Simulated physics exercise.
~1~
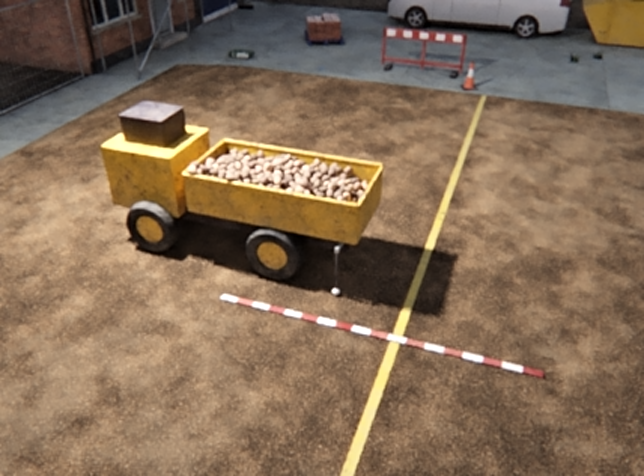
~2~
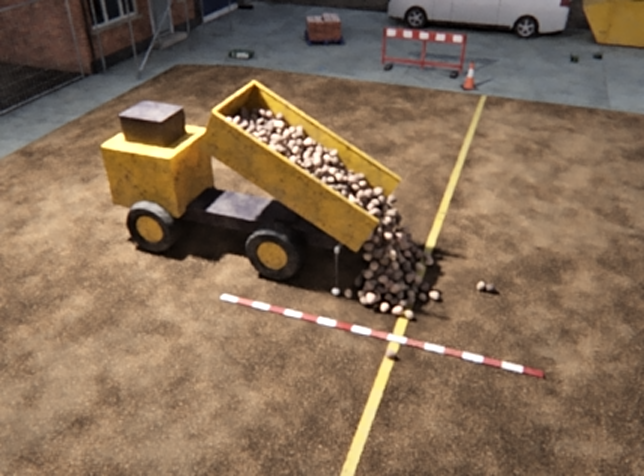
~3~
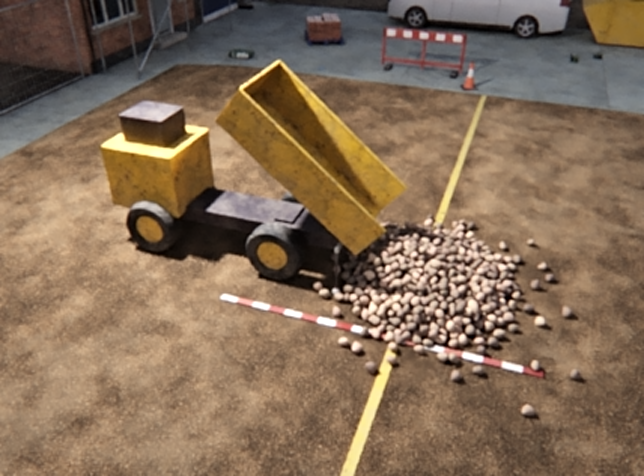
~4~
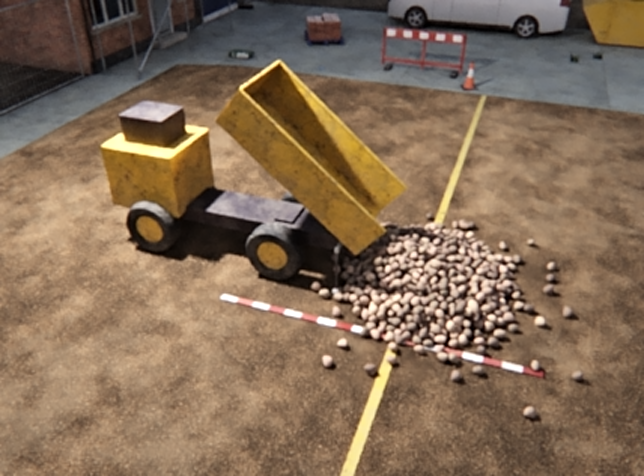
A yellow tipper truck loaded with rounded, pale brown cobbles stands at the left of a brown dirt yard, seen from above at an angle. A yellow line crosses the ground to its right, a red and white banded pole lies in front, and a barrier, a cone and a white van stand behind. The truck's body tilts up, and stones begin to pour from its lower right end. It rises more steeply and empties, the cobbles spreading across the line and part of the pole. The body stays raised over a broad heap straddling the line, with a few strays around it.
